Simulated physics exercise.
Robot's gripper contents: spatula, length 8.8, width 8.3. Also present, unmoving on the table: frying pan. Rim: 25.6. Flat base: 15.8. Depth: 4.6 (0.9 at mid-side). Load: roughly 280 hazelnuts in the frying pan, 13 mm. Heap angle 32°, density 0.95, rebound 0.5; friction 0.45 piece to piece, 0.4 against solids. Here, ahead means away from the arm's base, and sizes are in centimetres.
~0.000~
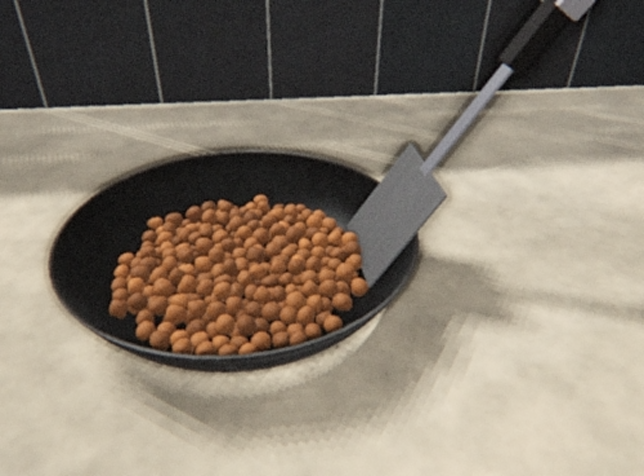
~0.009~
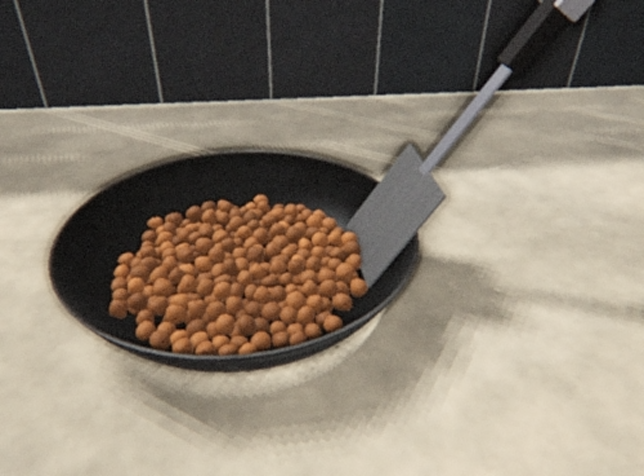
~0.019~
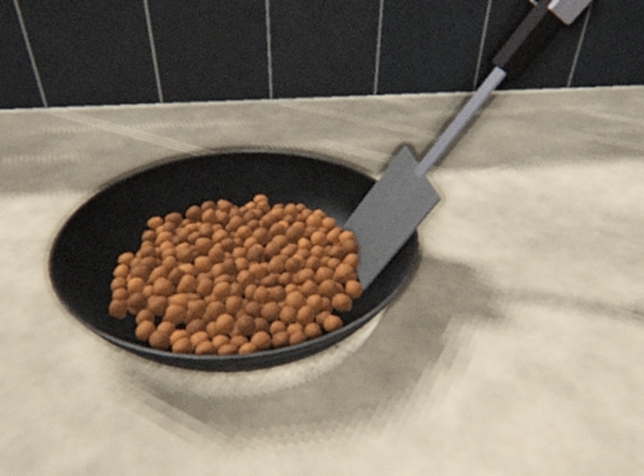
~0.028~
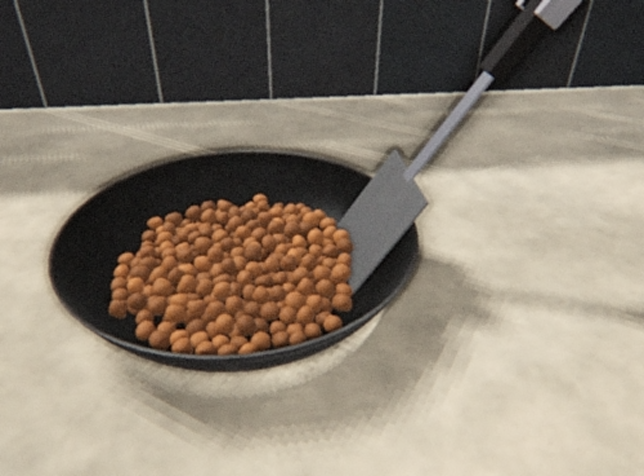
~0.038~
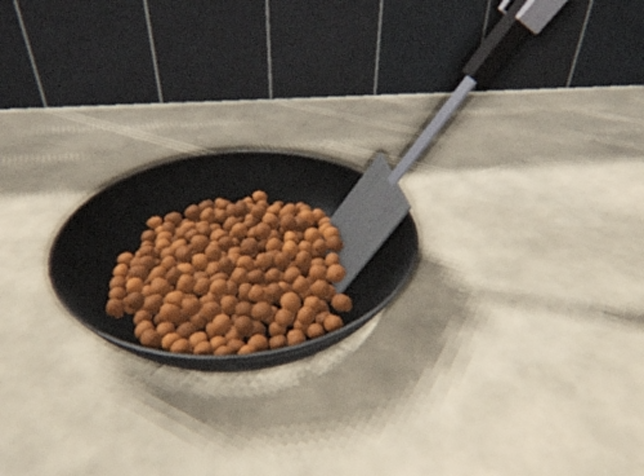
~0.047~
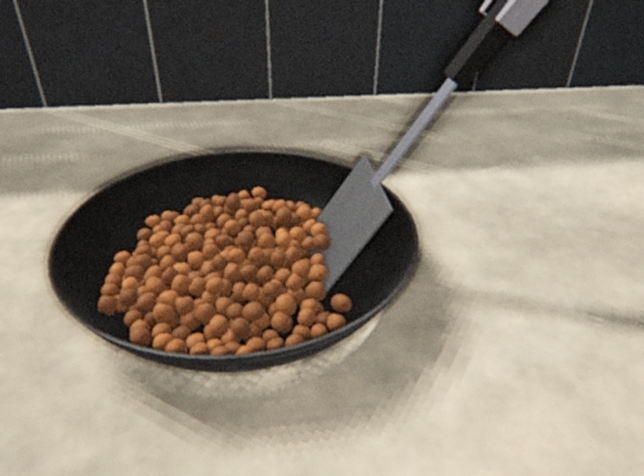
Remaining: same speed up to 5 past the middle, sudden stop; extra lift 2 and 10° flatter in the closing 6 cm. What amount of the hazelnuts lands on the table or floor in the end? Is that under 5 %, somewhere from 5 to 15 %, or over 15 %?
It is from 5 to 15 %.
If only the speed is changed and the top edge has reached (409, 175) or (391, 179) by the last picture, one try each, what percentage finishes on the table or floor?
First try around 0 %, second try around 5 %.
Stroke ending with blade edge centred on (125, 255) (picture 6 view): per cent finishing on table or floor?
I'd put it near 30 per cent.
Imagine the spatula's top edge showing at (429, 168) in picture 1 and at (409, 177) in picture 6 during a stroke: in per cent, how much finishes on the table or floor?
Roughly 0 percent ends up there.
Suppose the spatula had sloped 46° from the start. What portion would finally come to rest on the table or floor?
I'd put it at about 10 per cent.
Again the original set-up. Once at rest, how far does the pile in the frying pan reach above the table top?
Close to 5.5 centimetres high.
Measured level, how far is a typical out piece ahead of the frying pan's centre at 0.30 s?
Roughly 18 centimetres ahead.
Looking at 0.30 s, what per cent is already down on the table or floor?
Roughly 8 percent.
By 0.07 s, sloping 57°, highest piece 7 above the table; 277 in the frying pan.
By 0.09 s, sloping 54°, highest piece 8 above the table; 277 in the frying pan.
By 0.30 s, sloping 47°, highest piece 7 above the table; 252 in the frying pan, 22 on the table or floor, 3 on the blade or in flight.
By 1.35 s, sloping 47°, highest piece 5 above the table; 252 in the frying pan, 25 on the table or floor.
Final count, 252 in the frying pan, 25 on the table or floor. That is 9 % on the table or floor.
